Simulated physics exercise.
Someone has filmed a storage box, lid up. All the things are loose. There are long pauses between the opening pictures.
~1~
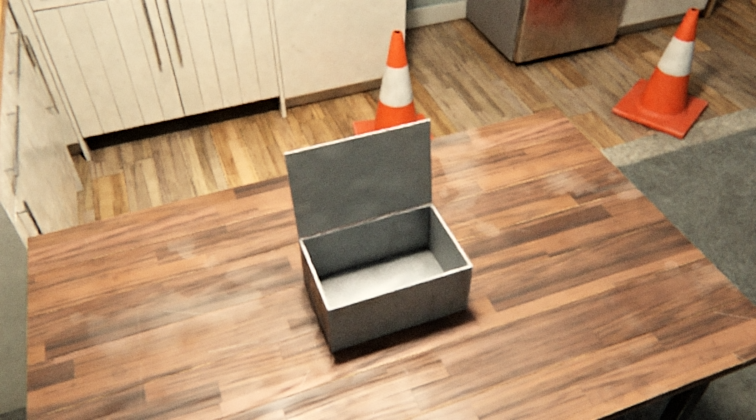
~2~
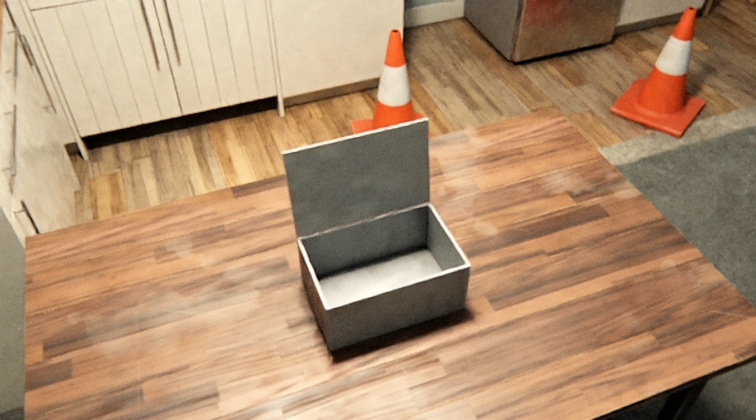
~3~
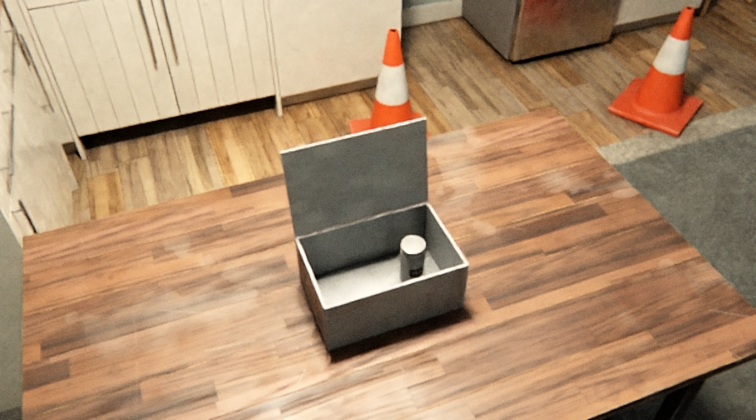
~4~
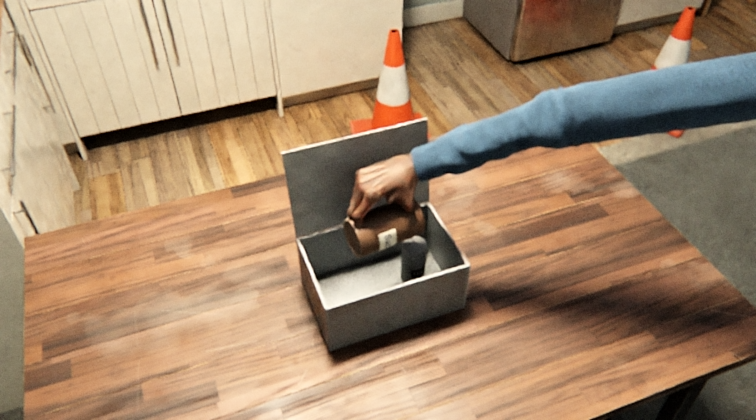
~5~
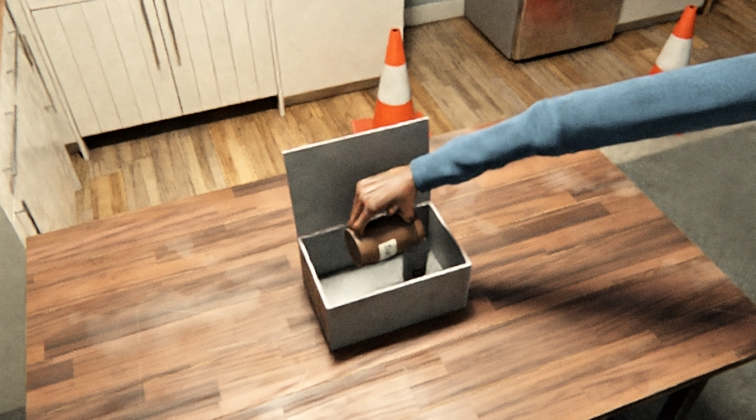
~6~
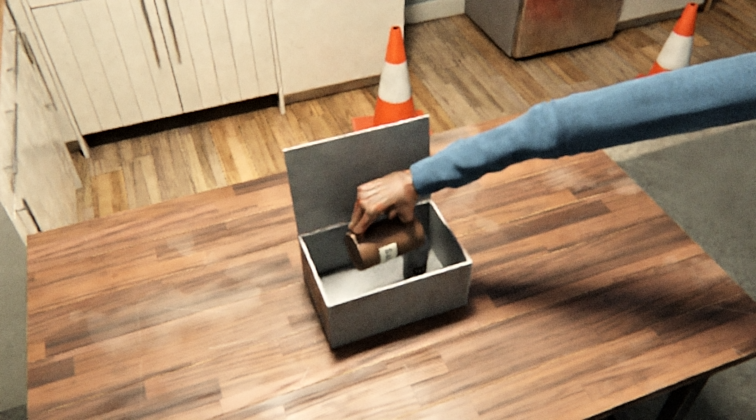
A hand lowers a brown jar into an open grey box beside a small container.
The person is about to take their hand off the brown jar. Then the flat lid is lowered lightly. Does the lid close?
Here the lid stays ajar.
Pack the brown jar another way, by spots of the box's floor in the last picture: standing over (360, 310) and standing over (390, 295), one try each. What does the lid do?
First, it stays ajar; second, it will not close.
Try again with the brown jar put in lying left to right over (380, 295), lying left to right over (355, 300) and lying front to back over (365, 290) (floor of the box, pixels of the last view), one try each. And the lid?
First, it sits on the rim; second, it closes; third, it shuts flat.
Then, 1.00 s after the last picture, lid starting down; brown jar rolled about its own width near (348, 281).
Then, 1.80 s after the last picture, lid 40° above the rim; brown jar rolled about its own width near (348, 281).
Then, 3.20 s after the last picture, lid 11° above the rim; brown jar rolled about its own width near (348, 281).
At rest, lid 11° above the rim; moved from the start, brown jar; grey shaker in place. Seen from the same camera at the end, brown jar near (348, 281).
